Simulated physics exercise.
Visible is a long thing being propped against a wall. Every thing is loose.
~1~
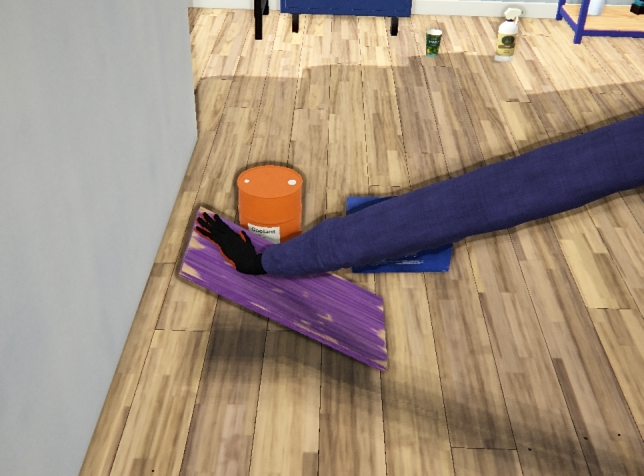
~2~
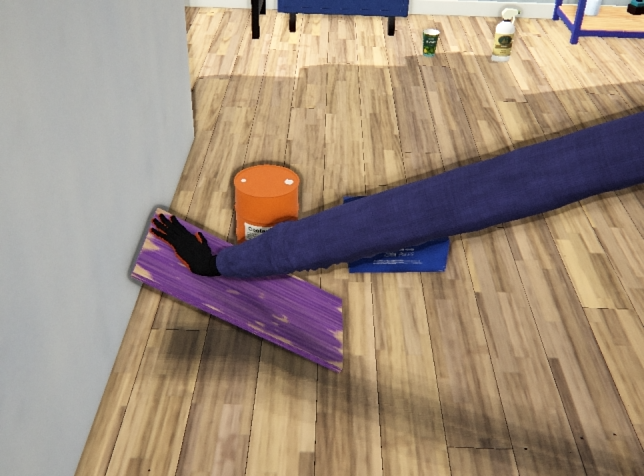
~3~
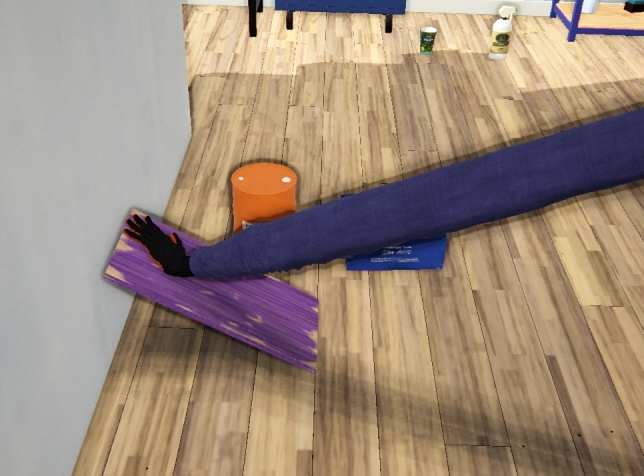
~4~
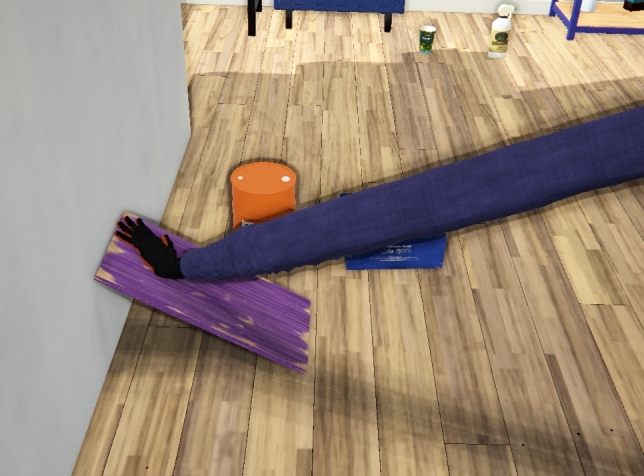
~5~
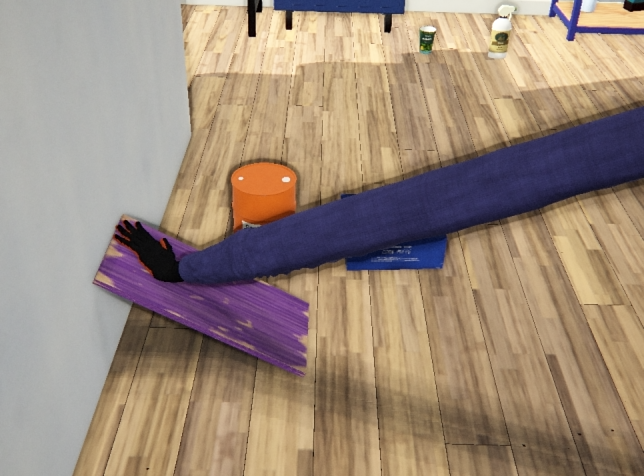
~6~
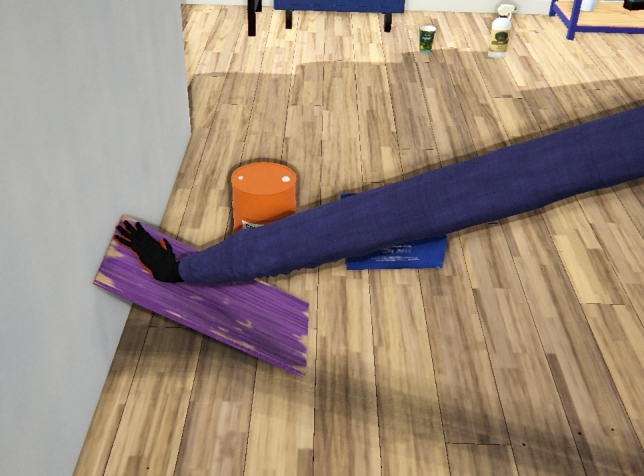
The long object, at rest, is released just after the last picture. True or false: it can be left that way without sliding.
False.
Then, 0.30 s after the last picture, purple board leaning 27° more than when let go near (228, 332).
Then, 0.40 s after the last picture, purple board leaning 28° more than when let go near (229, 327).
Then, 0.60 s after the last picture, purple board leaning 29° more than when let go near (229, 334).
At rest, moved from the start, purple board; the other 2 in place. Seen from the same camera at the end, purple board near (229, 336). The board slides down.
